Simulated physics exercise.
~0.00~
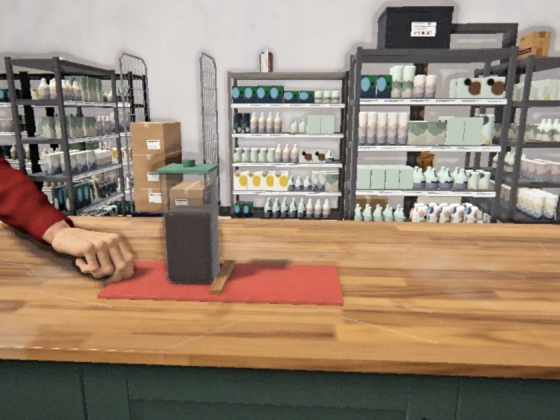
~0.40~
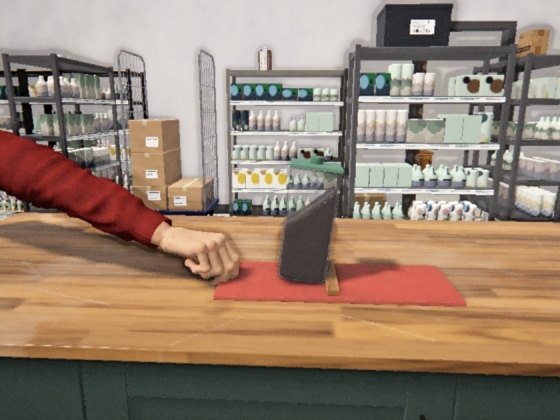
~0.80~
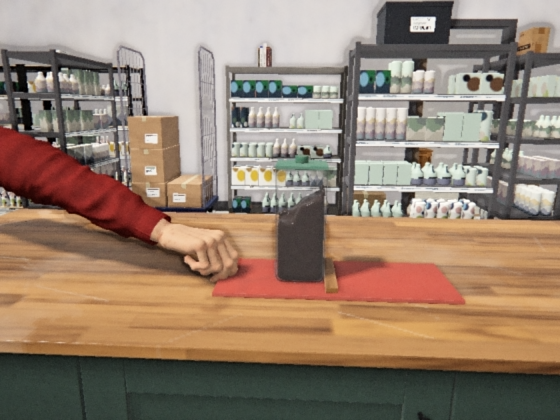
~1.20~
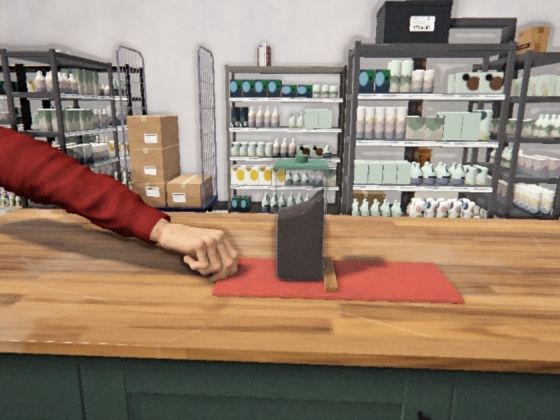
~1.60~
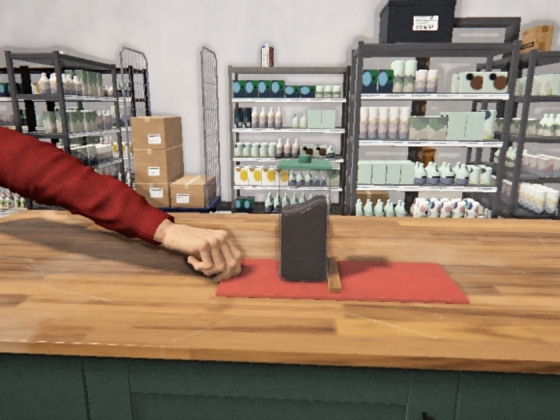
In this clip, a hand in a red sleeve pushes a red board carrying a dark, square bottle to the right along a wooden counter before shelves of bottles; the bottle tips slightly as the board stops, then settles back and stands upright.
